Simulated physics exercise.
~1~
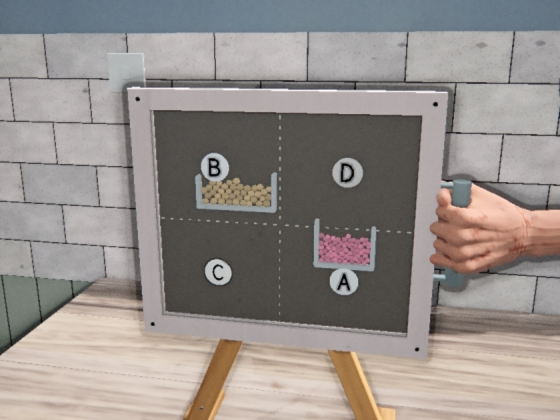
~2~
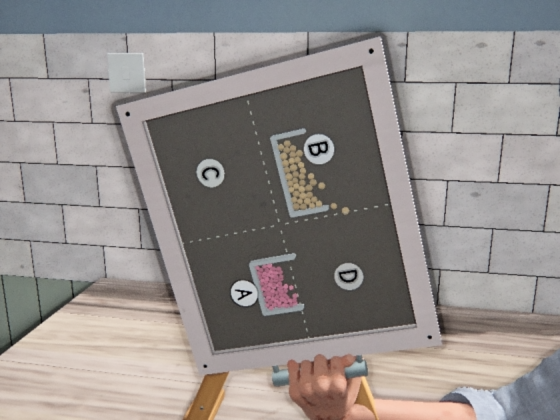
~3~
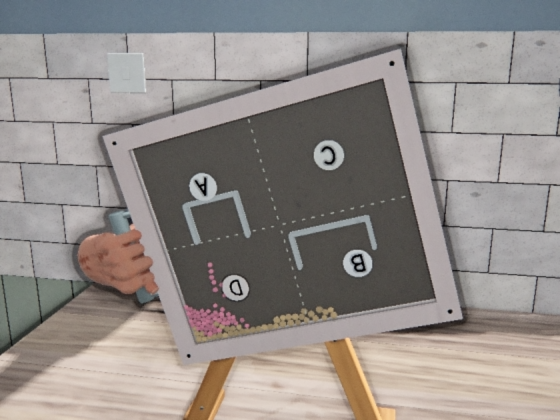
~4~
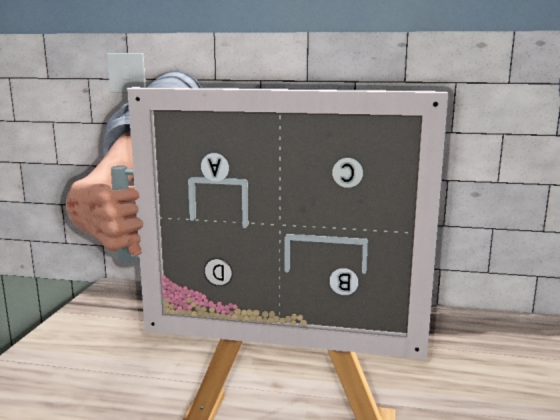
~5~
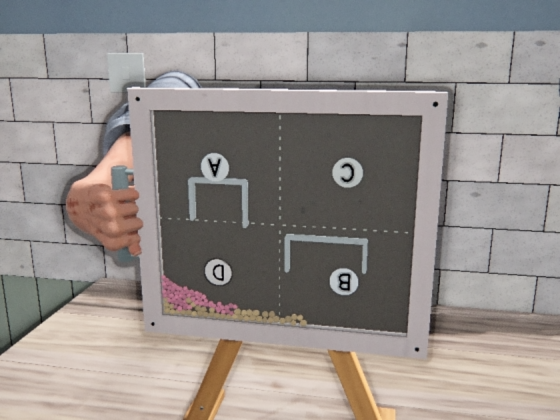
To begin with, a clear-fronted square case stands upright before a brick wall, with larger tan beads in a tray at B, upper left, and smaller pink ones in a tray at A, lower right. A hand grips the handle on the right and turns the case clockwise. As the trays tip onto their sides, a few tan beads begin to spill. Further round, both trays empty, and the last pink beads drop past D. The case stops upside down, the hand now at the left, and the beads rest along the bottom, mostly heaped in D, with a few tan ones reaching into B.
